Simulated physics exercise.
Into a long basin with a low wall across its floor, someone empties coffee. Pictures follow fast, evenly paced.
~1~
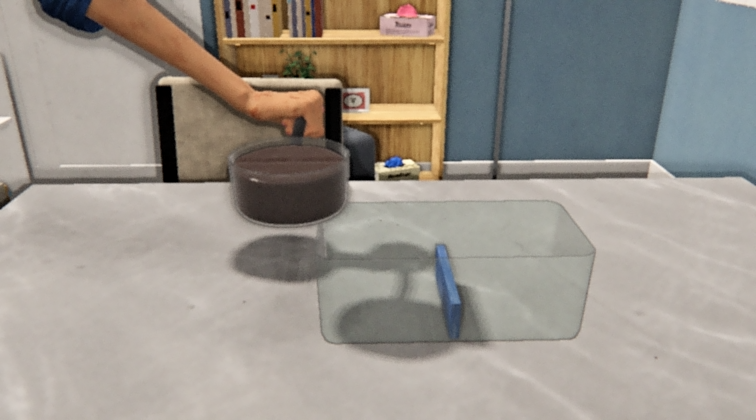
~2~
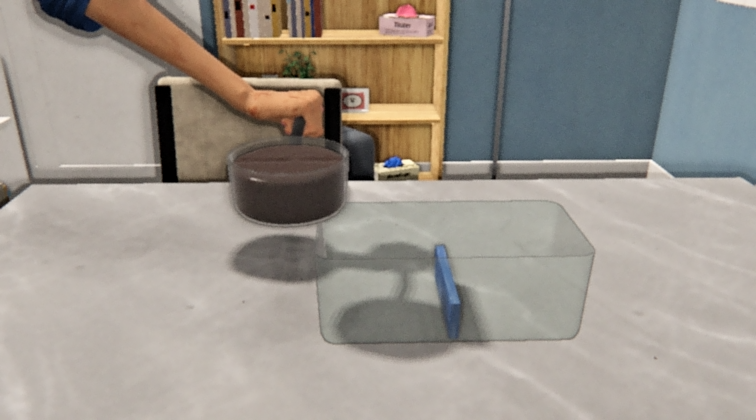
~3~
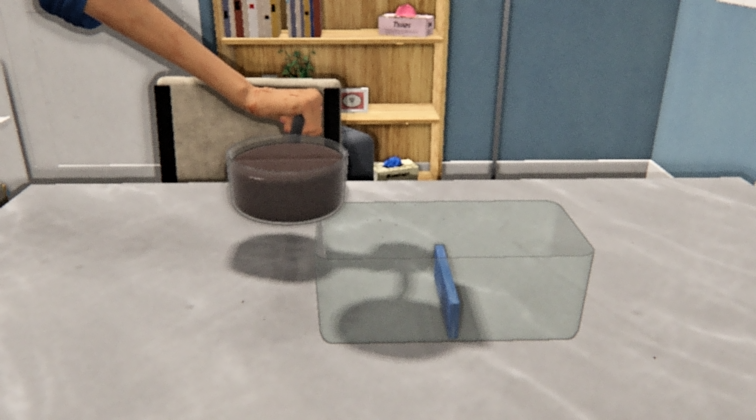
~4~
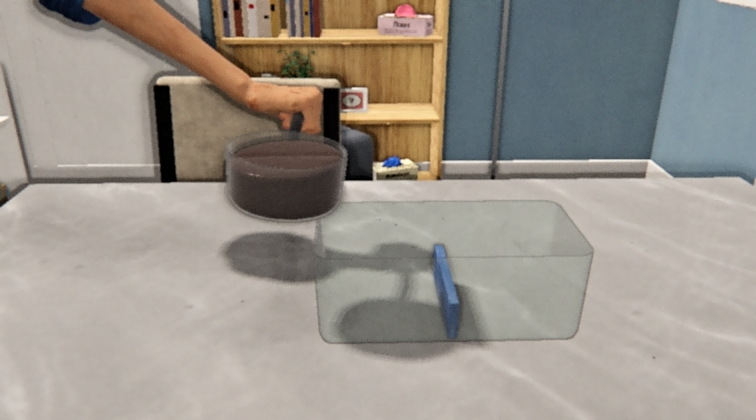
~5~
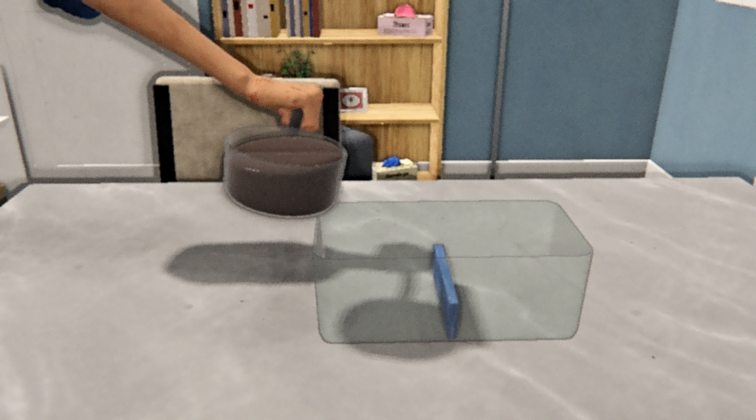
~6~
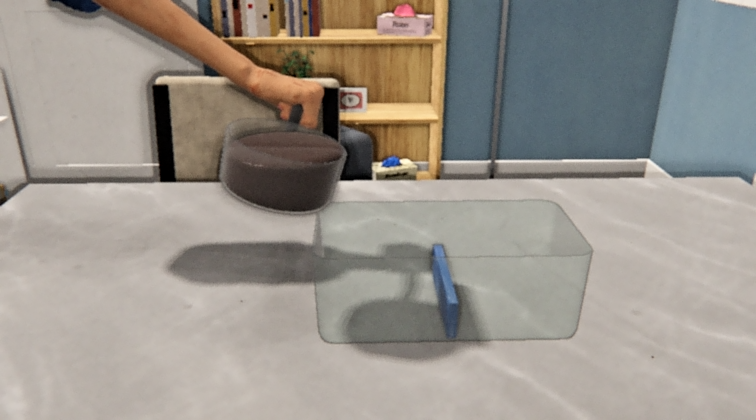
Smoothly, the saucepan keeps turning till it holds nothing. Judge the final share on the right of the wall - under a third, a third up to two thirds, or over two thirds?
It is under a third.
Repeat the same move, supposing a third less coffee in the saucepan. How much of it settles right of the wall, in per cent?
Best guess: Around 5 %.
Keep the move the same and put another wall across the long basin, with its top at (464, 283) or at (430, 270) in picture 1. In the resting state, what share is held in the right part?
Respectively 10 and 50 per cent, approximately.
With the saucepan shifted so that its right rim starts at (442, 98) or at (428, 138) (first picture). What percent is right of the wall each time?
You'd get around 90 per cent and then around 95 per cent.
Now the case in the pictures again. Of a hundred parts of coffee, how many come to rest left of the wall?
Close to 85 percent.
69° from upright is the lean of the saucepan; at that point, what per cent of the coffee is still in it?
About 50 % remains.
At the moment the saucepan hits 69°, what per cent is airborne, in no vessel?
Estimated at 35 per cent or so.
A moment on, the saucepan is tipped part way and 50 per cent is still to pour, 15 is left of the wall and 0 right of it.
Next, the saucepan is tipped on its side and 8 per cent is still to pour, 66 is left of the wall and 14 right of it.
Then the saucepan is tipped right over and 0 per cent is still to pour, 83 is left of the wall and 15 right of it.
Later the saucepan is tipped right over and 0 per cent is still to pour, 84 is left of the wall and 15 right of it.
At rest 84 per cent lies left of the wall, 15 right of it and 1 outside.
